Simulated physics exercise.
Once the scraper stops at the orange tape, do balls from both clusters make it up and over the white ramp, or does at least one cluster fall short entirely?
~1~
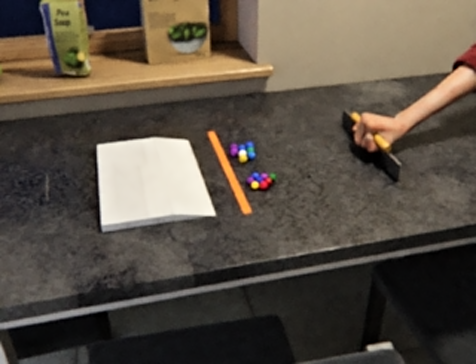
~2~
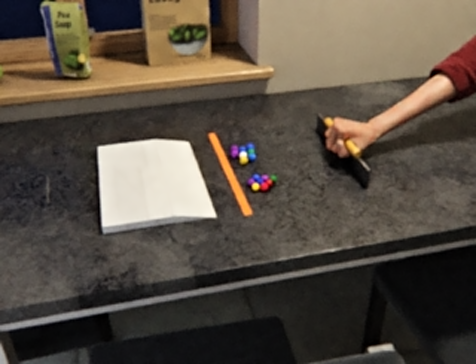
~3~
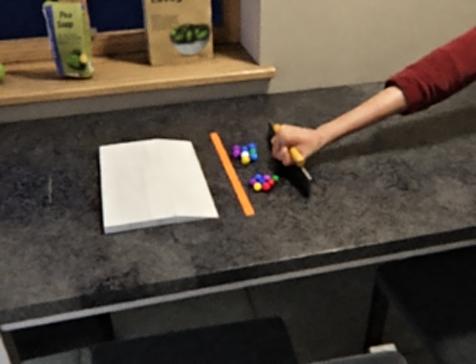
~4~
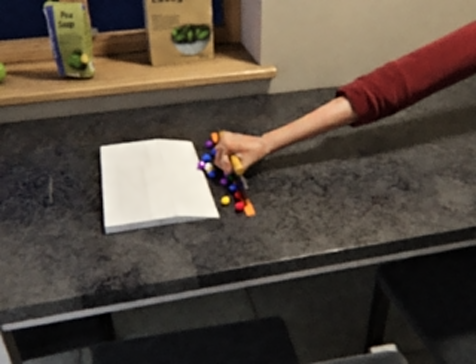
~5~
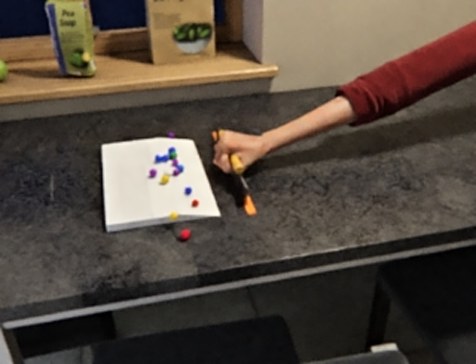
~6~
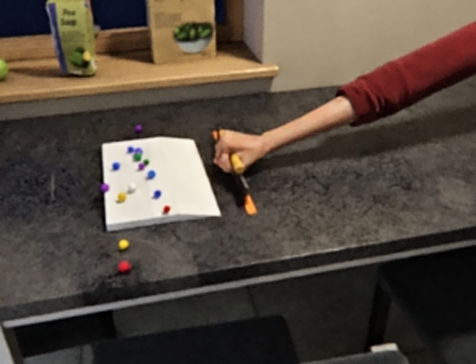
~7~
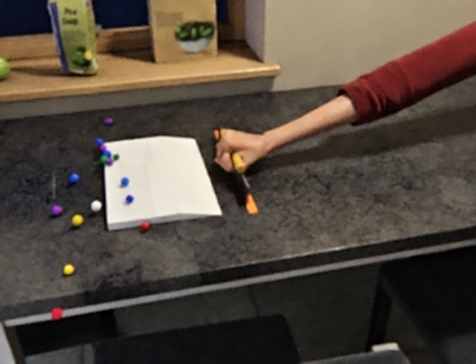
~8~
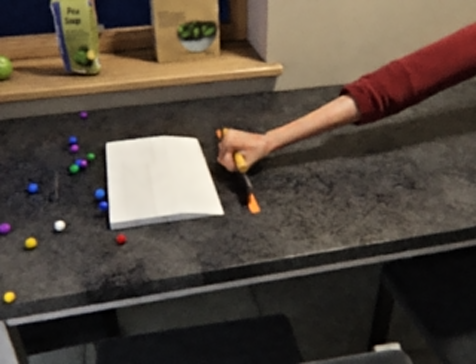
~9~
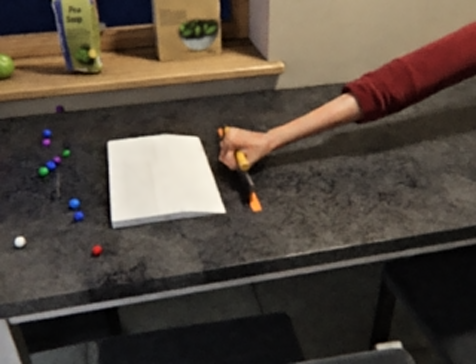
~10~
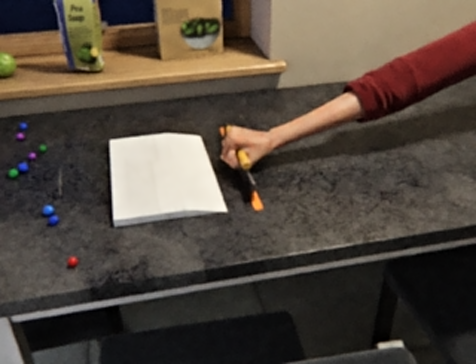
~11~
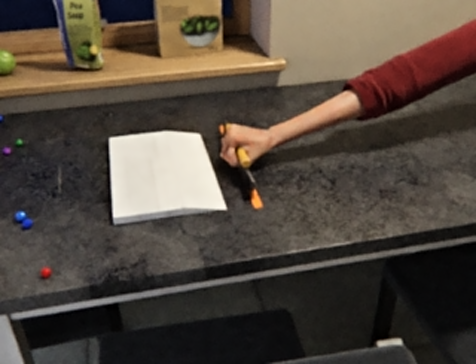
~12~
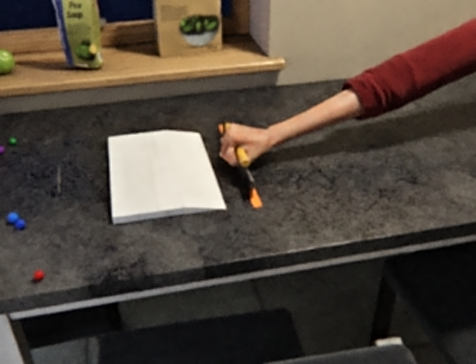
Balls from both clusters make it up and over the white ramp, and they roll on across the countertop to the left.
